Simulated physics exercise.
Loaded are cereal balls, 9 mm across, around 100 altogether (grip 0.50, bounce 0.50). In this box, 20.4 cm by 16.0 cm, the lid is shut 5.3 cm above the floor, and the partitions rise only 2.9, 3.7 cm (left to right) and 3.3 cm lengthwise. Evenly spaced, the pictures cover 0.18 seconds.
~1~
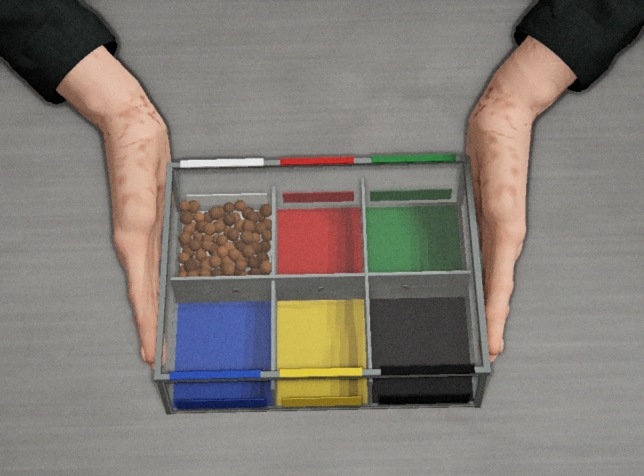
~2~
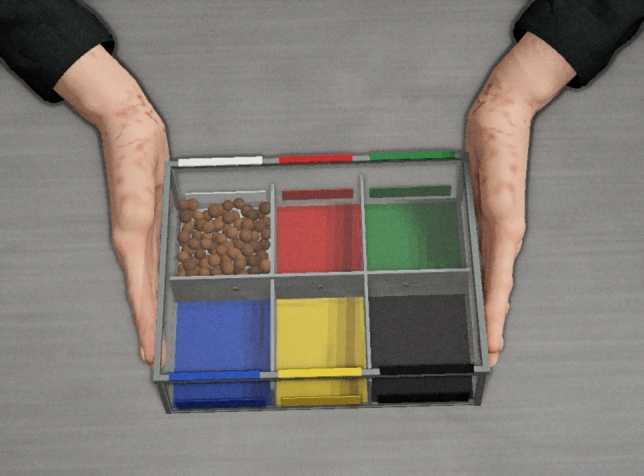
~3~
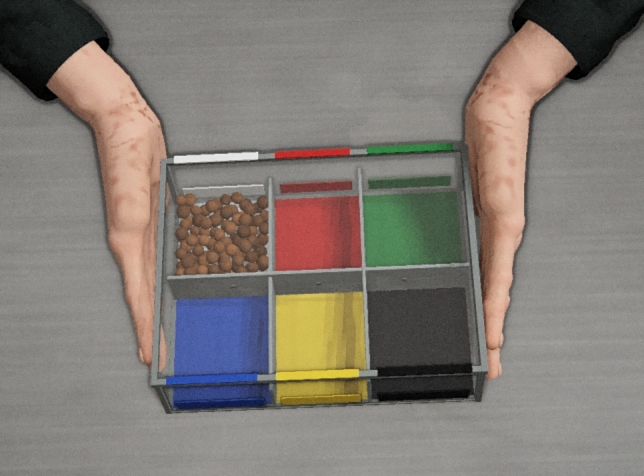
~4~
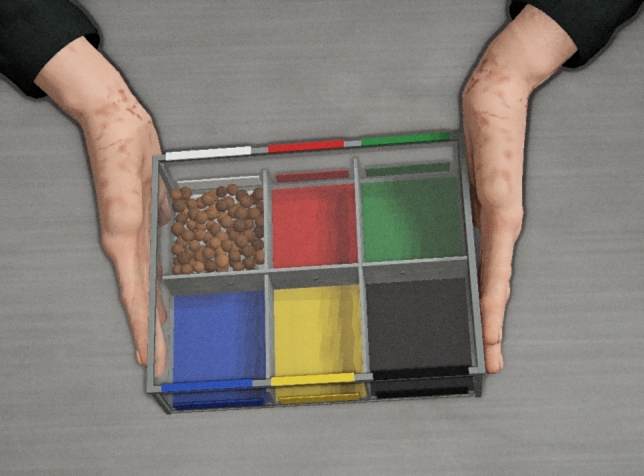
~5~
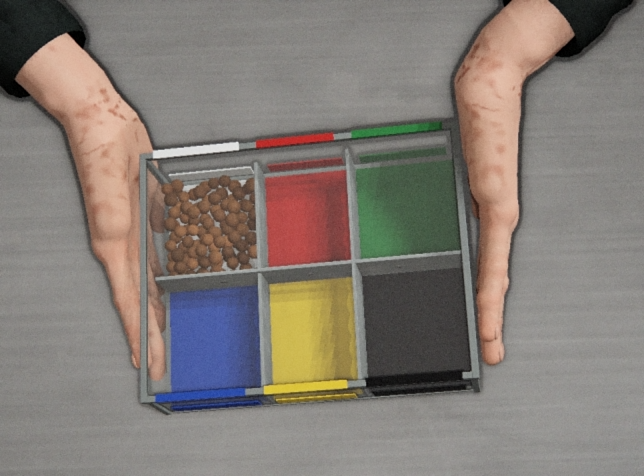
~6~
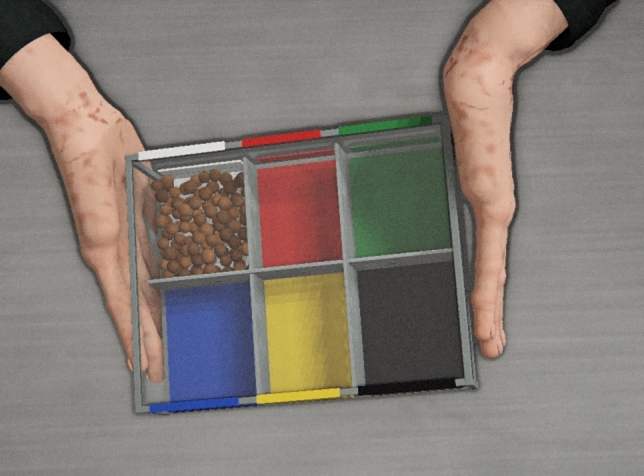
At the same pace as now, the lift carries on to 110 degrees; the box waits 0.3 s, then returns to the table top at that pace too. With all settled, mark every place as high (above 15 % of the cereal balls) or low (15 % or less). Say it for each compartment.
Red: Low; blue: High; green: Low; yellow: Low; white: High; black: Low.
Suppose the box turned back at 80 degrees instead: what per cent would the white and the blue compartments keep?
White: 70 per cent; blue: 30 per cent.
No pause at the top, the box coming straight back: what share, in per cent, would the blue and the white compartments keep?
Blue 55, white 45.
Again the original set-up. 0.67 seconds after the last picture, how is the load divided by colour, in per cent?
In per cent: Red 0; blue 40; green 0; yellow 0; white 60; black 0.
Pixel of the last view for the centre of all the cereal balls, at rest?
(198, 339).
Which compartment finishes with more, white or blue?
Answer: Blue.
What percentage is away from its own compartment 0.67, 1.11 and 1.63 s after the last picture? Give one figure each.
Estimates: 40 / 60 / 60.
Then, 0.67 s after the last picture, tilt 110 degrees; blue 40 %, white 60 %.
Then, 1.11 s after the last picture, tilt 61 degrees; blue 60 %, white 40 %.
Then, 1.63 s after the last picture, tilt 0 degrees; blue 60 %, white 40 %.
In the end, red 0 %, blue 60 %, green 0 %, yellow 0 %, white 40 %, black 0 %.
